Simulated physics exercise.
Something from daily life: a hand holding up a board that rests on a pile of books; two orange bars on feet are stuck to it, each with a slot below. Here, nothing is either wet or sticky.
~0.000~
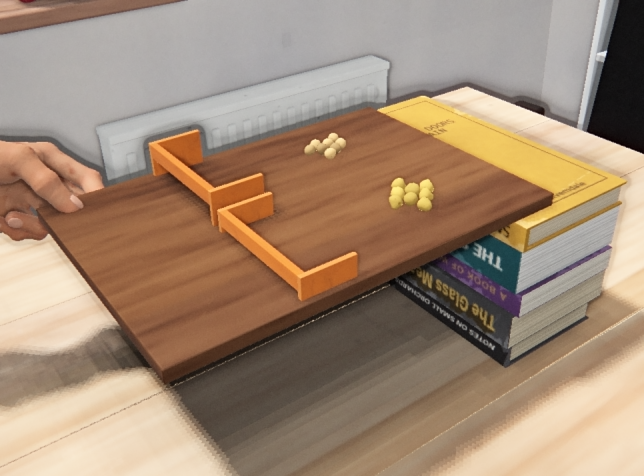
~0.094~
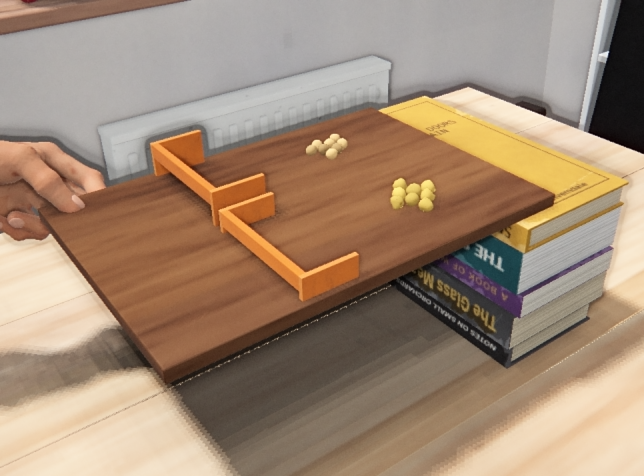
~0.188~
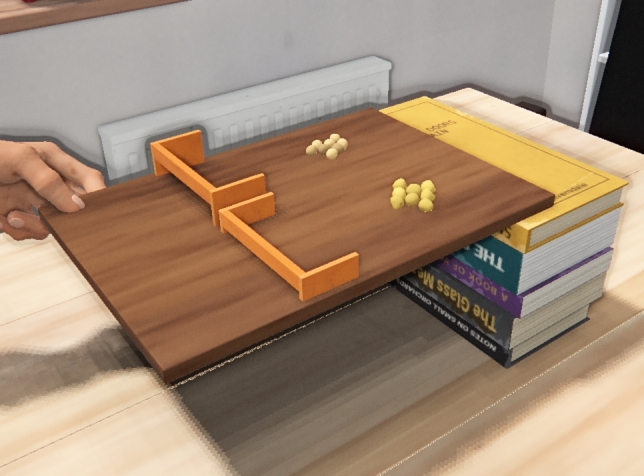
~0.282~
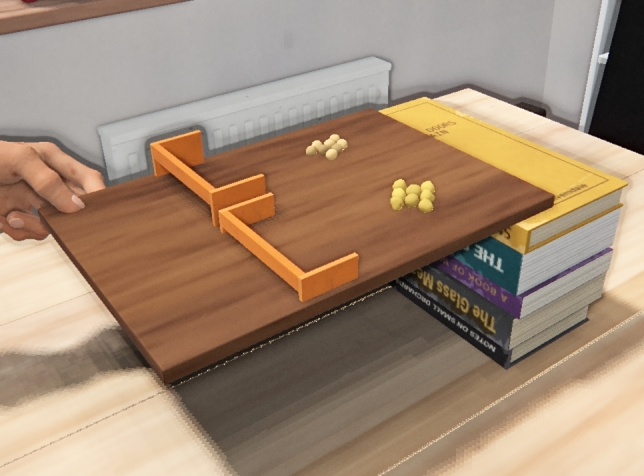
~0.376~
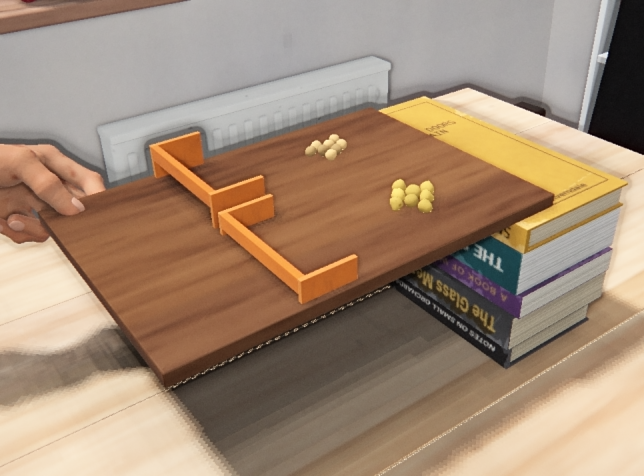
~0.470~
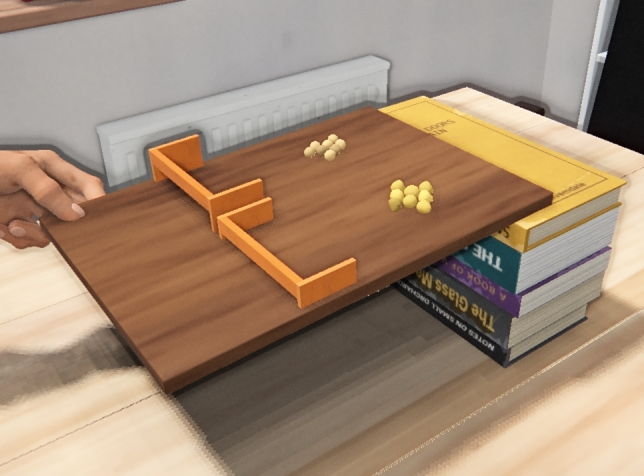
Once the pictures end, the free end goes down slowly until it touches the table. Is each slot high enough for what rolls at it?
Outcome: Looks like the near handful is too bulky, looks like the far handful has enough room.
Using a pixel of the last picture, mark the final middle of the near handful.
Once everything settles, its middle is near (301, 353) in the last picture.
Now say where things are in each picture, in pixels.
The first frame shows held end of the board (172, 362), level; book pile (465, 161), tall, over half the board's length; near handful (411, 199), a few puffed corn balls; far handful (328, 144), a few dried chickpeas; near gate (260, 248), its slot lower than a piece; far gate (182, 172), its slot higher than a piece.
The second frame shows held end of the board (173, 362), level; far handful (330, 144).
The third frame shows held end of the board (173, 362), level; near handful (413, 200).
The fourth frame shows held end of the board (172, 362), level; far handful (329, 145).
The fifth frame shows held end of the board (172, 366), level; near handful (412, 201).
The sixth frame shows held end of the board (173, 372), down by 2°; book pile (465, 162); near handful (410, 202), not moving; far handful (328, 146), not moving; near gate (260, 255); far gate (182, 179).
By 0.96 s, board sloping at 13°; near handful where it was; far handful where it was.
By 1.49 s, board sloping at 26°; near handful has reached its gate; far handful every one past its gate.
By 2.12 s, board resting at 30°; near handful has reached its gate; far handful every one past its gate.
When it is over (2.4 s), board resting at 30°; near handful gathered behind its gate; far handful every one past its gate.
